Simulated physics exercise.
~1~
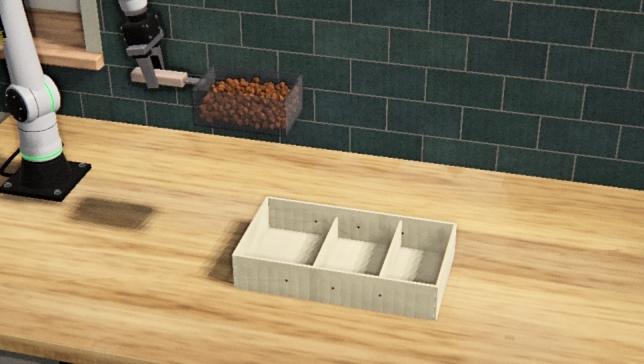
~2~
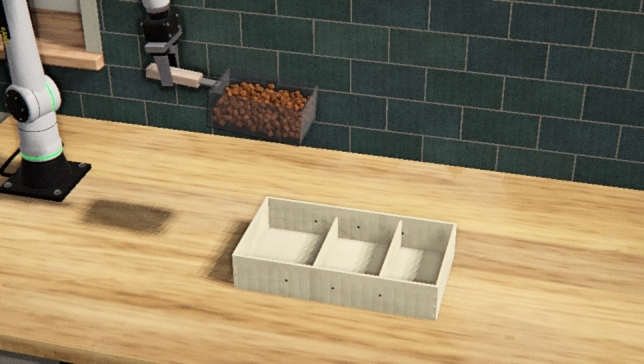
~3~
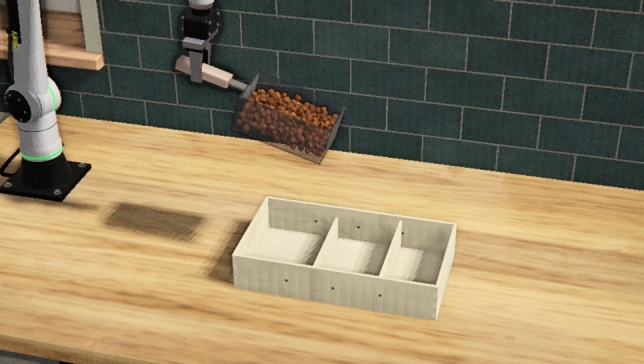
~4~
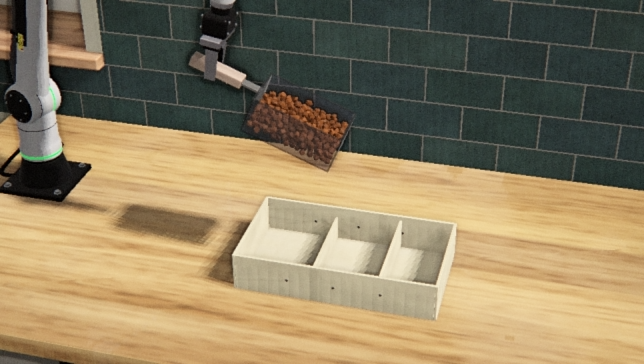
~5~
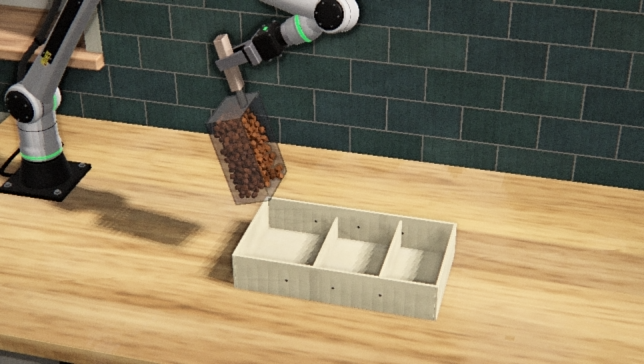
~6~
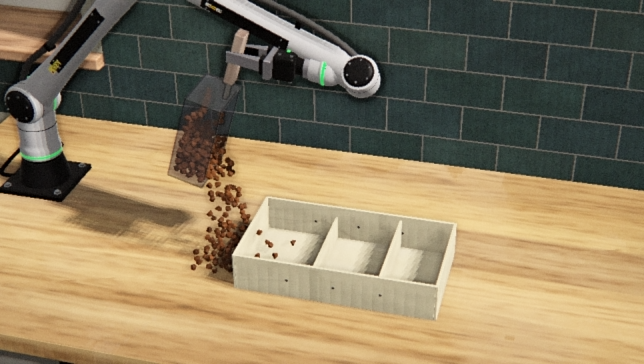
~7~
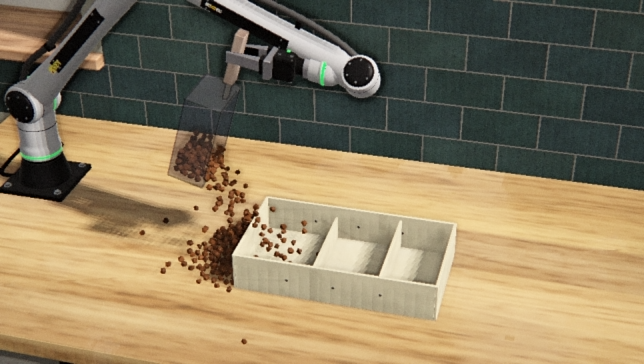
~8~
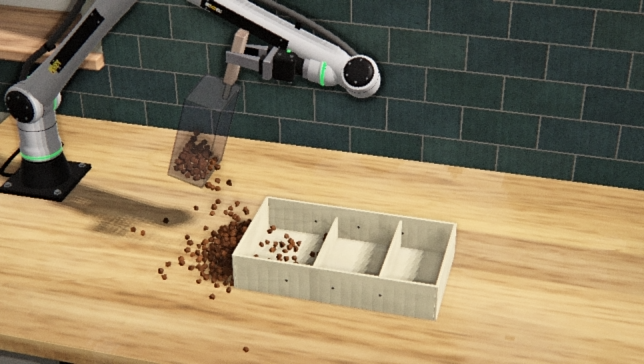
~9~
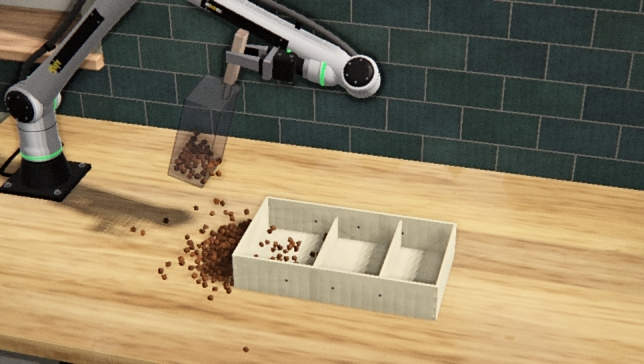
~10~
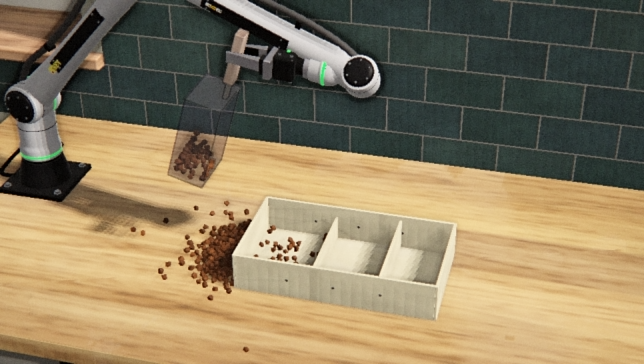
A robot arm carried a clear box of brown pellets to the right, then tipped it steeply beside a pale three-part wooden crate. Most pellets spilled into a heap on the table at the crate's left end, while a few landed in its left section and some stayed in the box.
